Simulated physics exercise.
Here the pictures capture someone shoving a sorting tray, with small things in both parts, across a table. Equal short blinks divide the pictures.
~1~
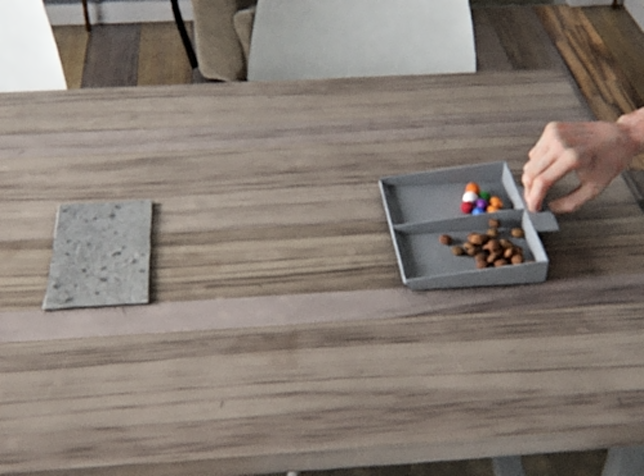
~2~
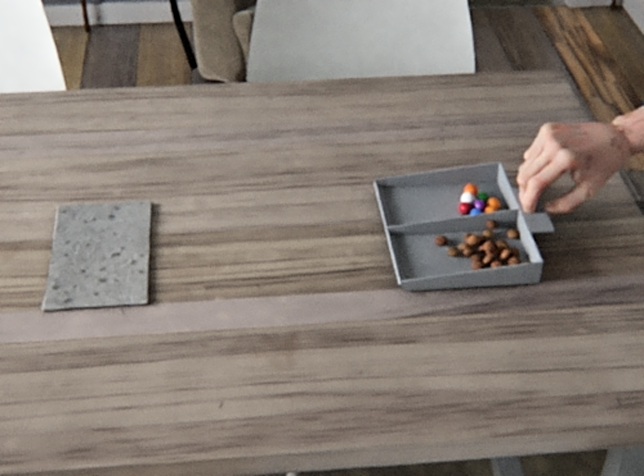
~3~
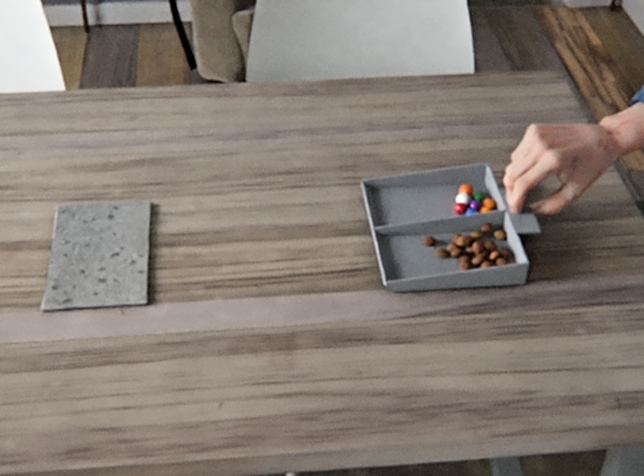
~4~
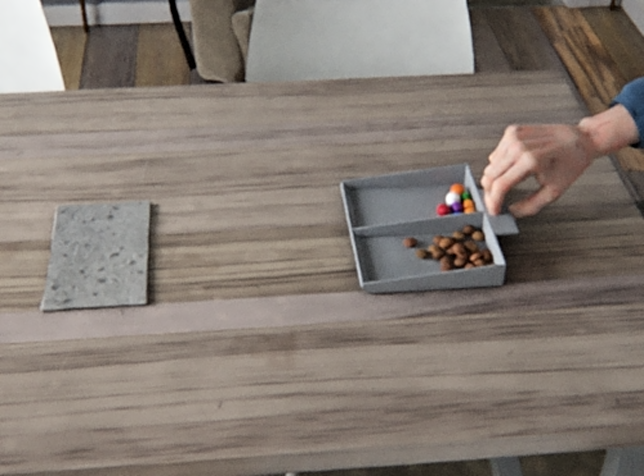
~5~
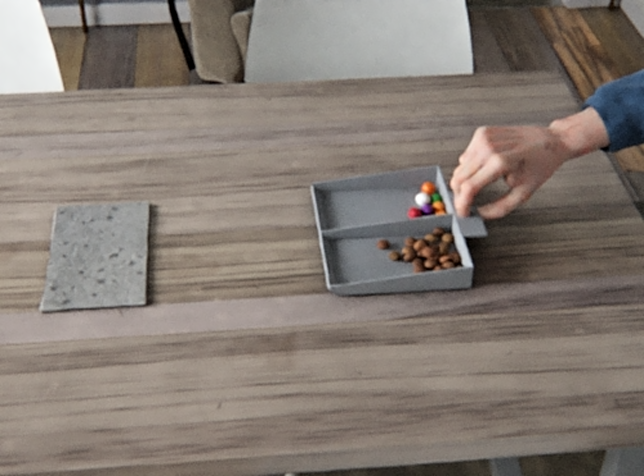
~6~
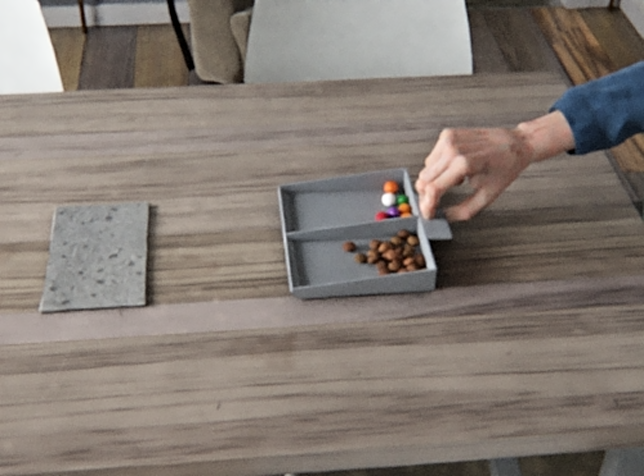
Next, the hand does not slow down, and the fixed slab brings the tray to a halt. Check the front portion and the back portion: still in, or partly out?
Front portion: Still in. Back portion: Partly out.
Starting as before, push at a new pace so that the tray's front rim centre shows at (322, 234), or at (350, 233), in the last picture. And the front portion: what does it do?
It does not get out, then it does not get out.
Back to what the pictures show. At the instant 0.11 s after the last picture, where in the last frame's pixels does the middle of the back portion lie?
Around (320, 217).
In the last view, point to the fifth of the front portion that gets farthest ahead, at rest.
Near (159, 268).
Then, 0.11 s on from there, tray still sliding, front rim near (216, 240); front portion all inside; back portion all inside.
Then, 0.32 s on from there, tray stopped at the slab; front portion all inside, moved towards the front rim; back portion all inside, moved towards the front rim.
Then, 0.53 s on from there, tray stopped at the slab; front portion all inside, moved towards the front rim; back portion near a third out of the tray.
In the end, tray stopped at the slab; front portion all inside, moved towards the front rim; back portion near a third out of the tray.
